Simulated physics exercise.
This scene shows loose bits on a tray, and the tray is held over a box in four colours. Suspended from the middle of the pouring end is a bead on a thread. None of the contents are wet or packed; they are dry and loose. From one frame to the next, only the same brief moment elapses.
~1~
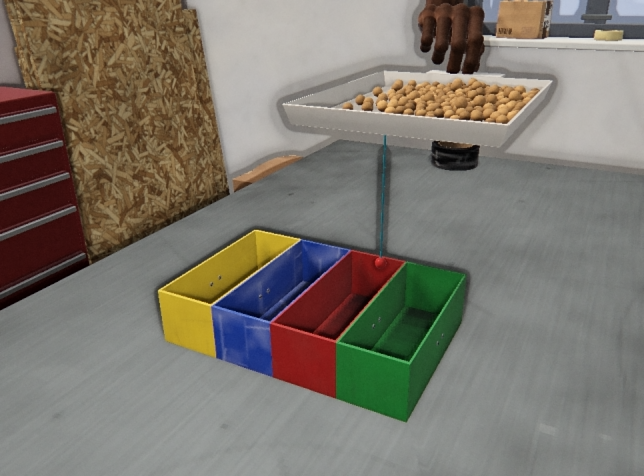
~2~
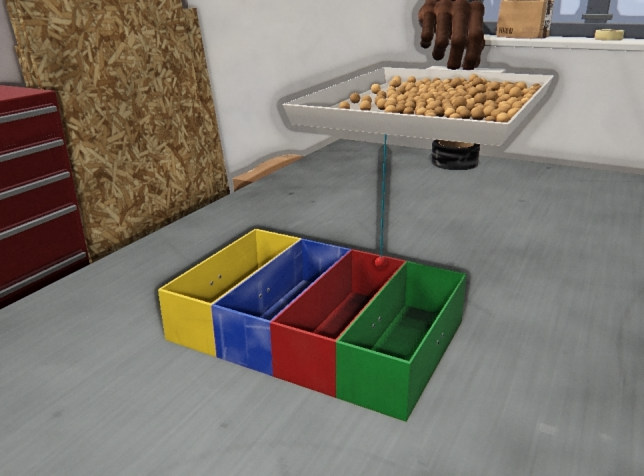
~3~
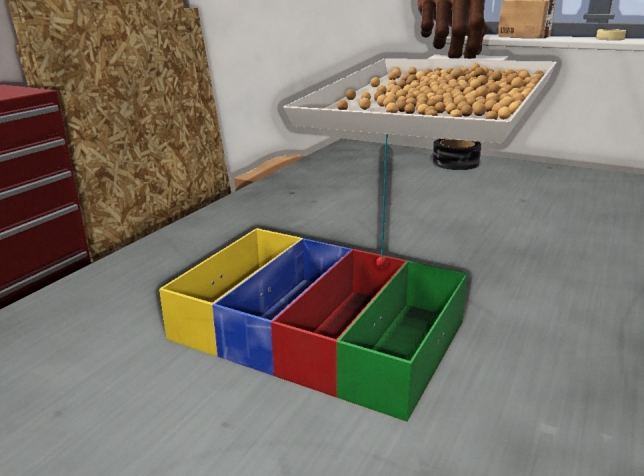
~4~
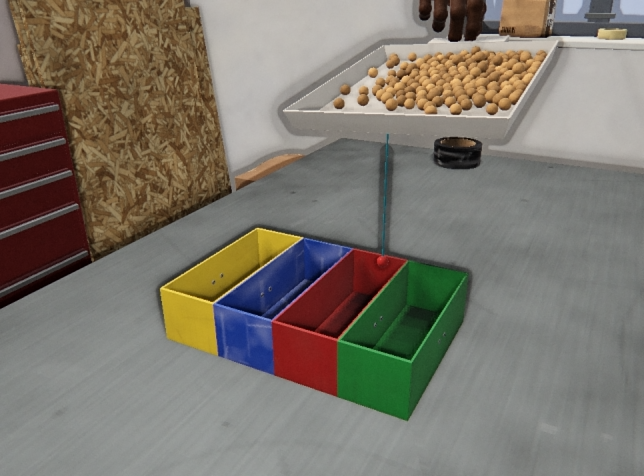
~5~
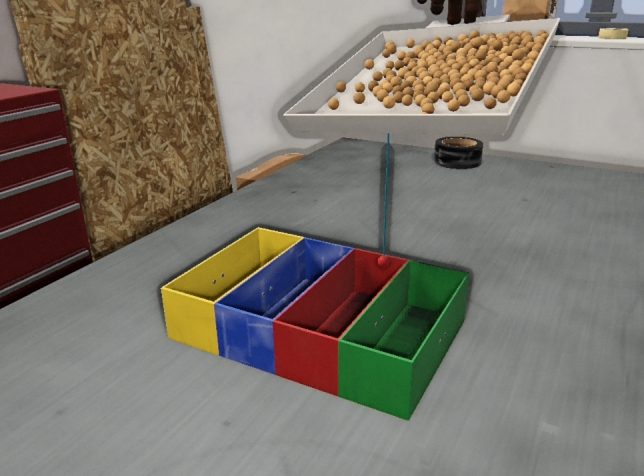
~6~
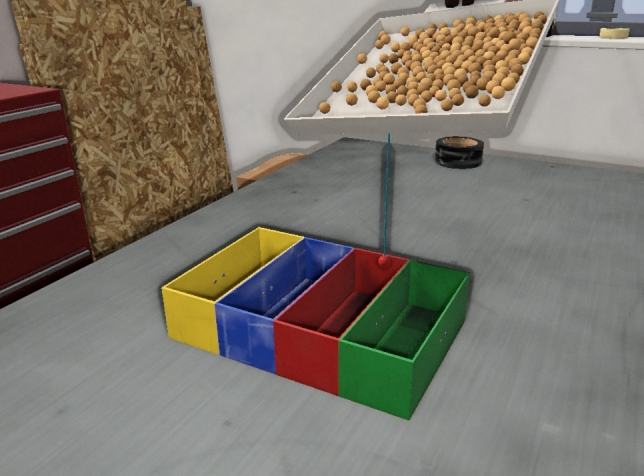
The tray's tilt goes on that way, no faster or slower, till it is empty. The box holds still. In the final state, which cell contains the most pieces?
The blue one contains the most.
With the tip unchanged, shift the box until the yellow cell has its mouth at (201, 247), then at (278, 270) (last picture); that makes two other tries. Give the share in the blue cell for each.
First try: Roughly 20 per cent; second try: Roughly 30 per cent.
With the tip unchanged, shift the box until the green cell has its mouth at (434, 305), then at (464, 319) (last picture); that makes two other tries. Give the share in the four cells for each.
In order: 90 percent, then 90 percent.
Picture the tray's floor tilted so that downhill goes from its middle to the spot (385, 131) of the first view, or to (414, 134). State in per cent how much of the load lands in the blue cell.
First case: 20 %; second case: 10 %.
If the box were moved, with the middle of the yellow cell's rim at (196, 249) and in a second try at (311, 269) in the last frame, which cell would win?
The cell in red, then the yellow one.
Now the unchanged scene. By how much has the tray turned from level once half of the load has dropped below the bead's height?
I'd put it at about 80 degrees.
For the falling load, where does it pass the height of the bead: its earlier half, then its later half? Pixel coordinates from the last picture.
Near (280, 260) to start, and near (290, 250) afterwards.
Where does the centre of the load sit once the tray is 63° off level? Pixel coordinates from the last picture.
The load's middle is around (325, 131).
Just after the last frame, tray tipped steeply; roughly two thirds on the tray; about a tenth in the blue cell; about a tenth in the yellow cell; just a few in the red cell; just a few in the green cell; roughly a quarter falling or outside the box.
A moment on, tray tipped past a quarter turn; just a few on the tray; roughly half in the blue cell; roughly a quarter in the yellow cell; roughly a quarter in the red cell; just a few in the green cell; about a tenth falling or outside the box.
Further on, tray tipped past a quarter turn; roughly half in the blue cell; roughly a quarter in the yellow cell; roughly a quarter in the red cell; just a few in the green cell; just a few falling or outside the box.
When it is over, tray tipped past a quarter turn; roughly half in the blue cell; roughly a quarter in the yellow cell; roughly a quarter in the red cell; just a few in the green cell; just a few outside the box.
